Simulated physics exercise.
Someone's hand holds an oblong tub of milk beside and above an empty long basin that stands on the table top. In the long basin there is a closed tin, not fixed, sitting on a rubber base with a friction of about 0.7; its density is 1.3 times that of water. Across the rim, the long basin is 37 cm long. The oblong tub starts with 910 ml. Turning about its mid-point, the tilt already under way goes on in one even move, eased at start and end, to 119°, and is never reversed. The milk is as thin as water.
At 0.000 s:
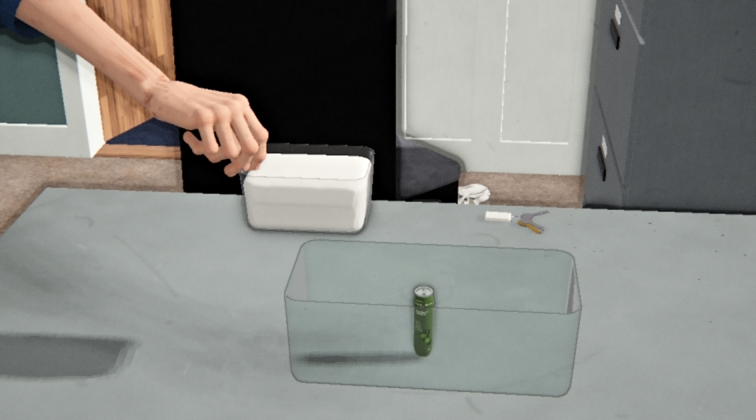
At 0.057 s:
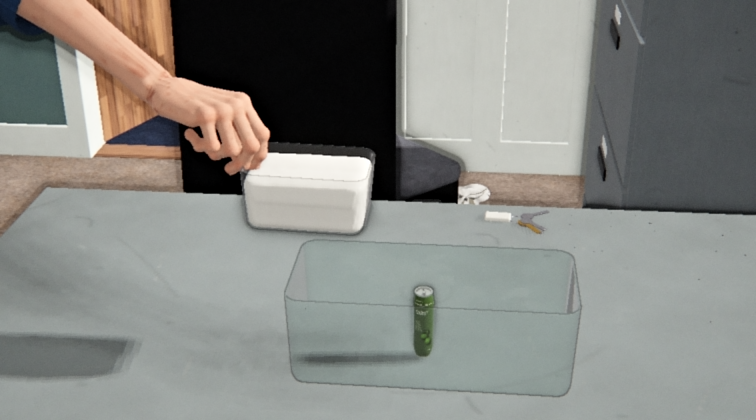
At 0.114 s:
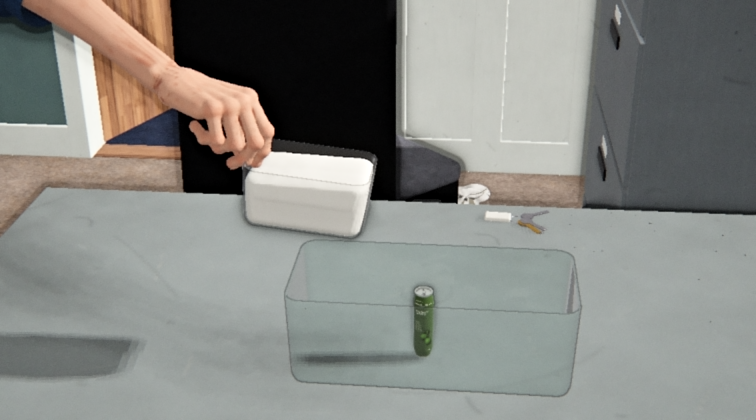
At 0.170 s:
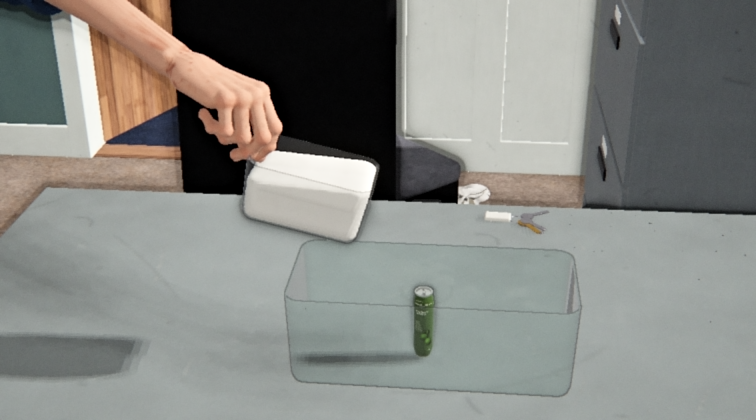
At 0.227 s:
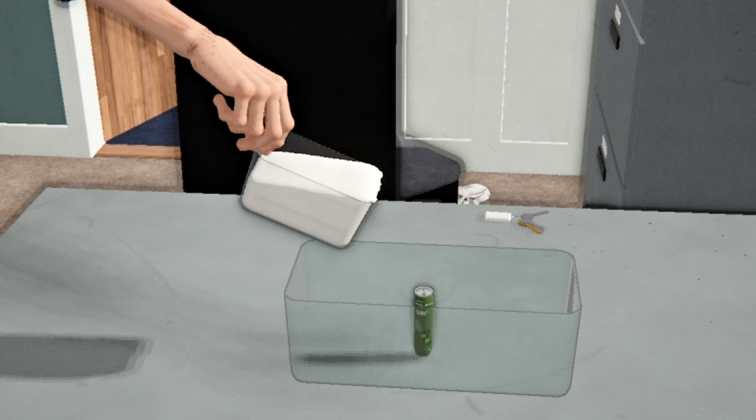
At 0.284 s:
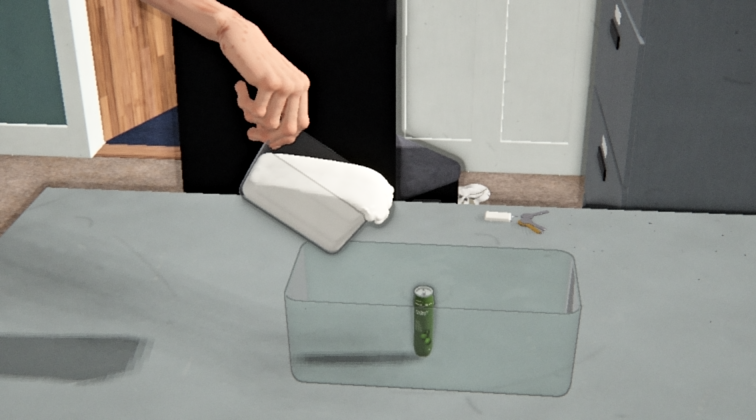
On a grey table top, a hand tilting an oblong tub rightward, milk slipping over its edge above a clear basin holding a green tin.
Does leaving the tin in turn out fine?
It keels over.
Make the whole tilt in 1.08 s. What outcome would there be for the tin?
The tin stays on its base.
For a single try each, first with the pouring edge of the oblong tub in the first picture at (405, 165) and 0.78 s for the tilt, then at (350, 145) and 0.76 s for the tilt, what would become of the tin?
In the first try it remains standing; in the second it comes down.
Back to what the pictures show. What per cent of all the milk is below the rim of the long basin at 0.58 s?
I'd estimate some 66 percent of the liquid.
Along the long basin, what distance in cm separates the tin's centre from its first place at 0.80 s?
I'd put it at around 4 centimetres.
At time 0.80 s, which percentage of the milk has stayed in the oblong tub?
1 per cent or thereabouts.
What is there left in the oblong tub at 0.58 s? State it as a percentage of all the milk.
Near 12 in a hundred.
After 0.58 s the tilt is 101° and 12 per cent is still to pour; the tin stands where it began.
After 0.80 s the tilt is 119° and 1 per cent is still to pour; the tin leans 22°.
After 1.03 s the tilt is 119° and 0 per cent is still to pour; the tin lies on its side.
After 1.28 s the tilt is 119° and 0 per cent is still to pour; the tin lies on its side.
In the end the tin lies on its side.
